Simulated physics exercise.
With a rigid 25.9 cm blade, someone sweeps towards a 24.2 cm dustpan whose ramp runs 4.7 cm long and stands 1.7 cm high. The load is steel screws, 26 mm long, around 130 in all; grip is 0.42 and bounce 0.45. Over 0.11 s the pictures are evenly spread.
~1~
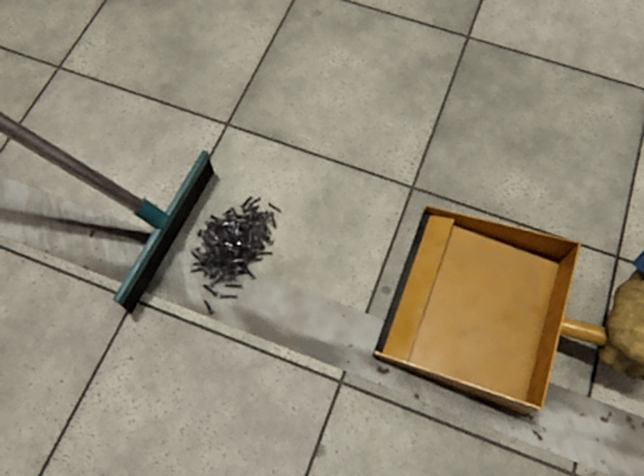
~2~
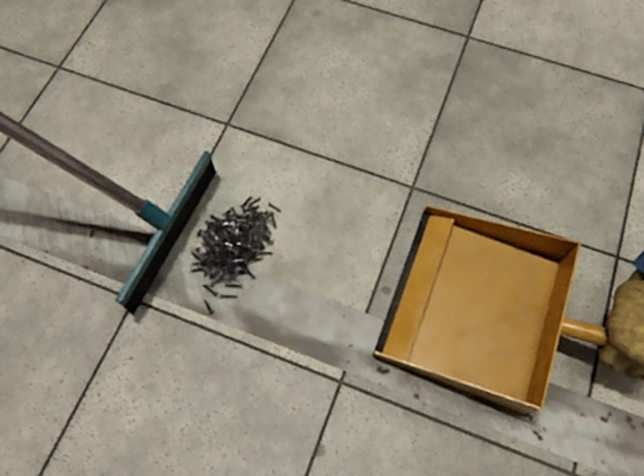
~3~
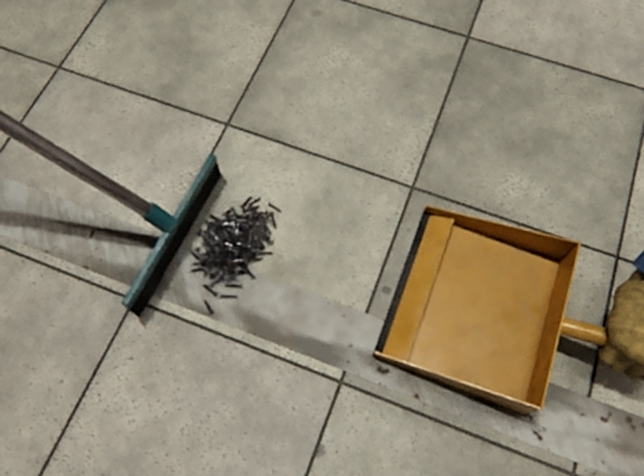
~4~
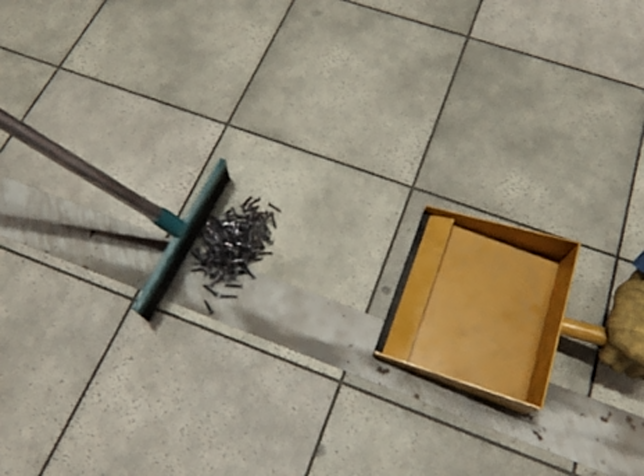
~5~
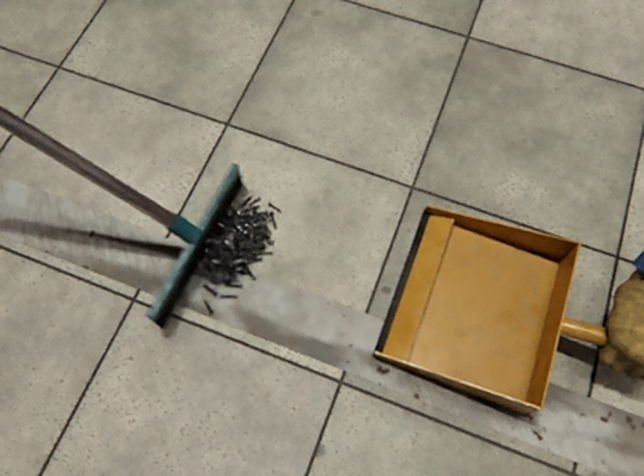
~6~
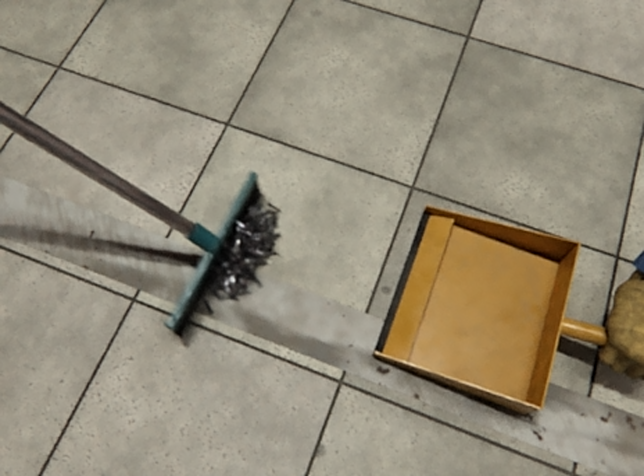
A teal blade slides right across gray tiles and pushes a pile of dark screws.
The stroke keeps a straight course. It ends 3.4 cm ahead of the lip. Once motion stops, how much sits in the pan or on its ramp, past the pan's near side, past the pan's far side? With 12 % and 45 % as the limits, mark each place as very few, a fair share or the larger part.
My call: Pan: The larger part; near side: A fair share; far side: Very few.
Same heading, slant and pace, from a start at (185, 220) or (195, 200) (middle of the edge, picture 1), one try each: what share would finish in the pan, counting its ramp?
About 60 and 55 per cent.
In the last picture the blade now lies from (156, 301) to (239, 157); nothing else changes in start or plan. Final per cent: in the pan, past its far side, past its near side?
You'd see pan at 35, far at 5 and near at 0.
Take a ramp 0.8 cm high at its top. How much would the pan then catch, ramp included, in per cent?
That change would give about 65 per cent.
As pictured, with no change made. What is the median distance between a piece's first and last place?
The figure is about 32 cm.
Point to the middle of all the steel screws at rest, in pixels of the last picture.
(421, 343).
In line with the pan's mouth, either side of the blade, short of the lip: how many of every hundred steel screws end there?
Roughly 25 in a hundred.
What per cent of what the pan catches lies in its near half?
Estimate: Close to 80 %.
Then, 0.09 s after the last picture, middle of the blade 13 cm from the lip; 0 % over the lip, far side 0 %, near side 15 %.
Then, 0.15 s after the last picture, middle of the blade 6 cm from the lip; 0 % over the lip, far side 0 %, near side 20 %.
Then, 0.35 s after the last picture, middle of the blade 4 cm from the lip; 60 % over the lip, far side 0 %, near side 20 %.
In the end, pan 55 %, near side 20 %, far side 0 %, in front of the lip or behind the blade 25 %.
